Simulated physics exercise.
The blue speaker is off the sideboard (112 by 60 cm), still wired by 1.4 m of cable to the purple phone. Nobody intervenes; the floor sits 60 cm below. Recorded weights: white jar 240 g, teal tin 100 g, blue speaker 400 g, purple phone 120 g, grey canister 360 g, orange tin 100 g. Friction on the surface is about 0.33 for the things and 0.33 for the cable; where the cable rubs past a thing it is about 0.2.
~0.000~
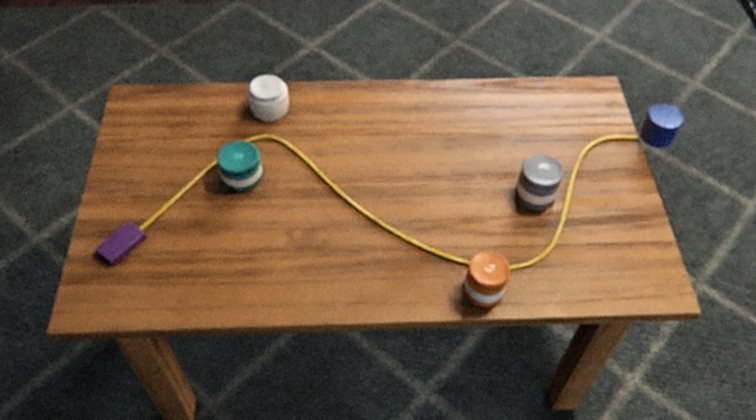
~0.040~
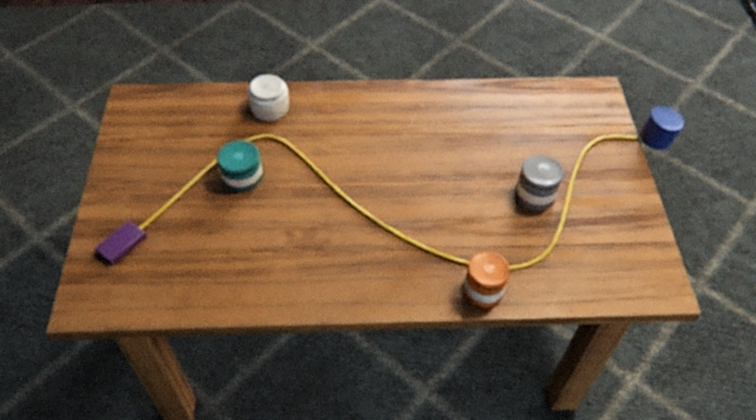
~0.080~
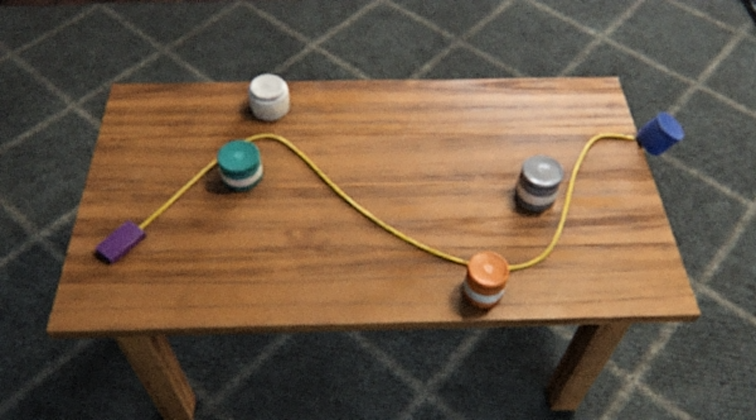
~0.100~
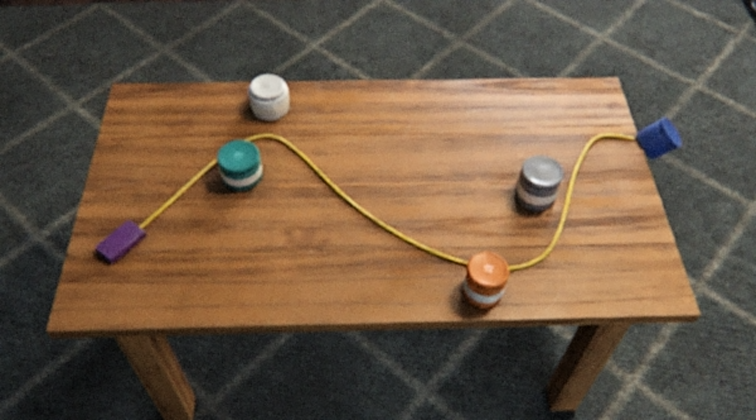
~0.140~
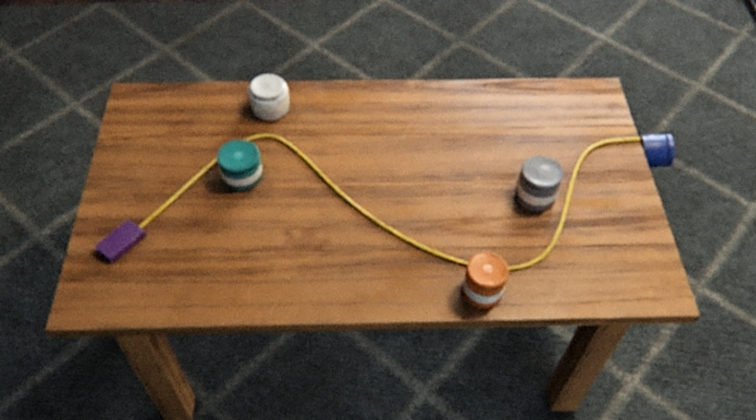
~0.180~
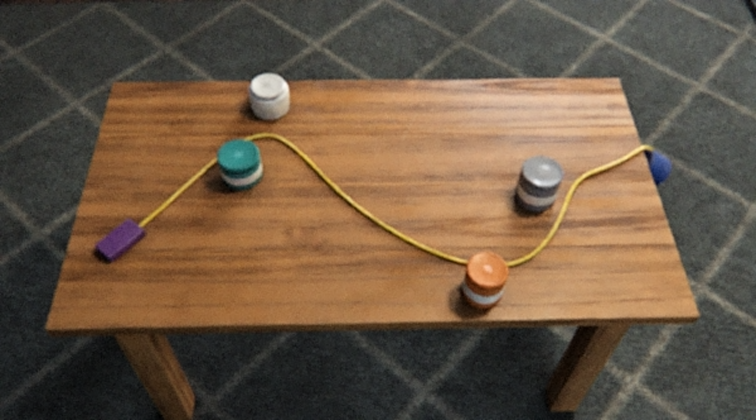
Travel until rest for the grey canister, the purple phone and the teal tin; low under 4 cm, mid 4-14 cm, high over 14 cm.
Grey canister: Low, purple phone: High, teal tin: High.
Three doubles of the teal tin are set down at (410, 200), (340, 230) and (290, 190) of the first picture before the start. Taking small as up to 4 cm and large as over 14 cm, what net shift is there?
In turn, the three show a medium amount of movement, only a little movement and a medium amount of movement.
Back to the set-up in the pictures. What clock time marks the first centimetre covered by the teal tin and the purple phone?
Approx. times - teal tin: 0.32 s, purple phone: 0.34 s.
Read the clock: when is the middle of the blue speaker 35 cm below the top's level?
It happens at 0.34 seconds on the clock.
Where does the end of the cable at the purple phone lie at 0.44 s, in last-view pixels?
Close to (207, 203) in the last picture.
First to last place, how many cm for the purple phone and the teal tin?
Purple phone: 50 cm; teal tin: Off the top.
At 0.4 s, the cable's tail end at (207, 203); teal tin 16 cm off its start, purple phone 13 cm off its start, grey canister 1 cm off its start.
At 0.7 s, the cable's tail end at (300, 174); purple phone 40 cm off its start, teal tin 39 cm off its start, grey canister 1 cm off its start.
At 0.9 s, the cable's tail end at (336, 155); teal tin over the edge, purple phone 48 cm off its start at (355, 144), grey canister 1 cm off its start at (543, 165).
At 1.2 s, the cable's tail end at (336, 155); teal tin over the edge, purple phone 48 cm off its start, grey canister 1 cm off its start.
At 2.4 s, the cable's tail end at (336, 155); teal tin over the edge, purple phone 48 cm off its start at (355, 144), grey canister 1 cm off its start at (543, 165), blue speaker over the edge.
